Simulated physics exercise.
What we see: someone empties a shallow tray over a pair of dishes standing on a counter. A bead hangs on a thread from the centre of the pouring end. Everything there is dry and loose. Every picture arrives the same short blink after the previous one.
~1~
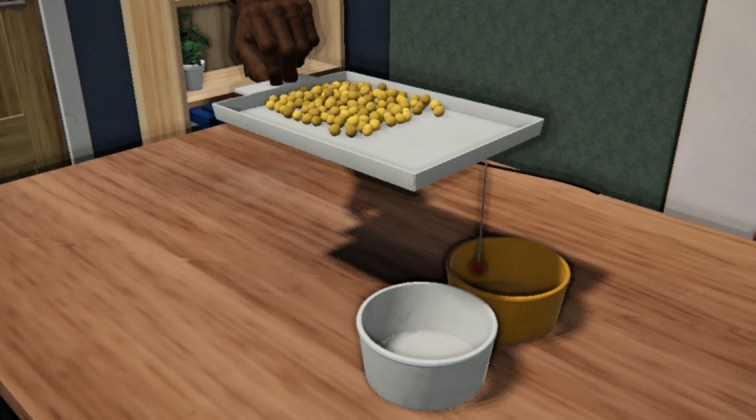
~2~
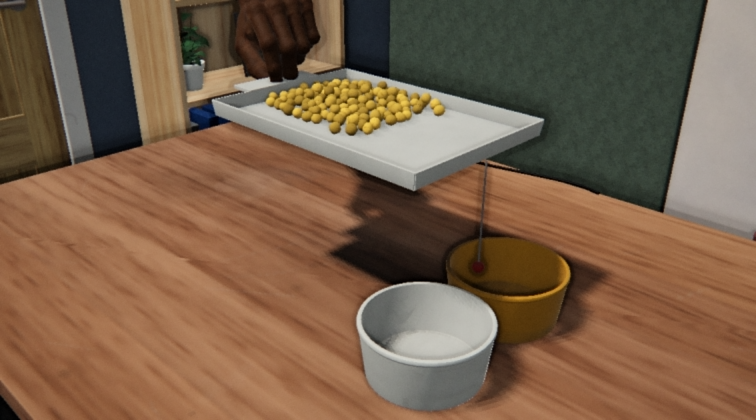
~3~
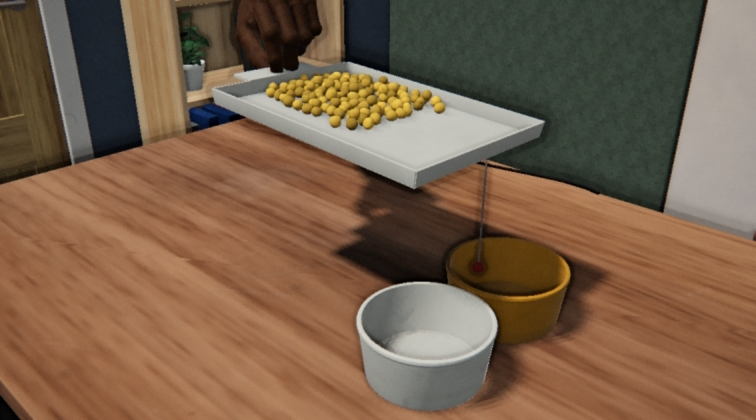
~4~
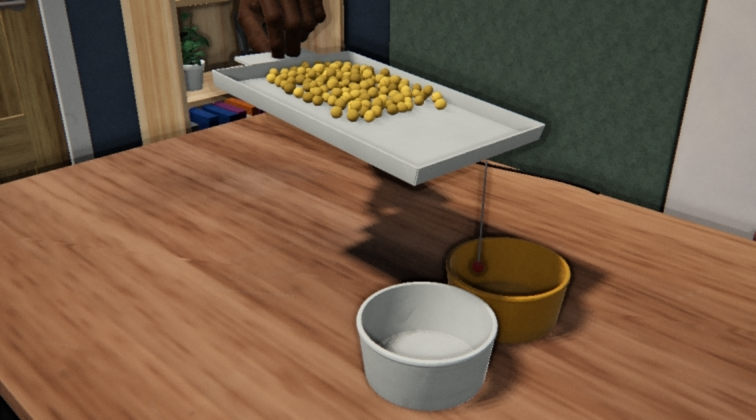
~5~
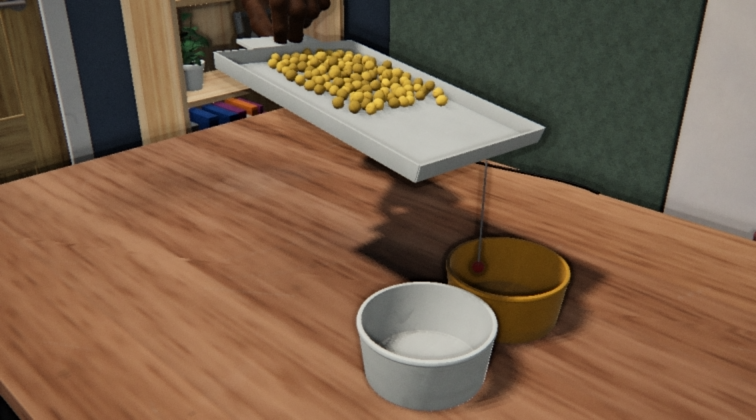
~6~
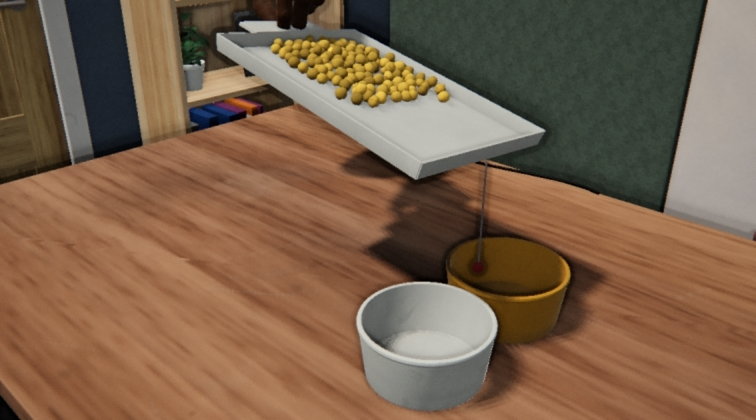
On a wooden table with a white dish and a mustard-coloured one, a dark hand held a shallow tray of small yellow balls level, then gradually raised its far end, tilting it toward the right corner.
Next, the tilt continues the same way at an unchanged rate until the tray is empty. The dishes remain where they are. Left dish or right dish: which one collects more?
Larger portion: Right.
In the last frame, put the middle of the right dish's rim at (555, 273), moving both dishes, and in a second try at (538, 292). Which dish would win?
With the dishes at the first place it's the right-side dish, and at the second it's the right-side dish.
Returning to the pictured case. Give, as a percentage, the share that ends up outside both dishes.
30 %.
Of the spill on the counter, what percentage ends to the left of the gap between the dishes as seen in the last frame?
Around 0 percent of the pieces.
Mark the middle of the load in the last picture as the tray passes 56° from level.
The load is centred around (492, 103).
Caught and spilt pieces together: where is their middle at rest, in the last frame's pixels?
Near (520, 303), more or less.
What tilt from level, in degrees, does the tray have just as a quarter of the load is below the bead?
Around 110 degrees of turn.
Shortly afterwards, tray tipped steeply; all but a few on the tray; only a few outside both; only a few in the air.
Next, tray tipped right over; the bulk on the tray; only a few in the right dish; a little outside both; only a few in the air.
Some moments later, tray tipped past a quarter turn; the bulk in the right dish; near a quarter outside both.
In the end, tray tipped past a quarter turn; none at all in the left dish; the bulk in the right dish; near a quarter outside both.
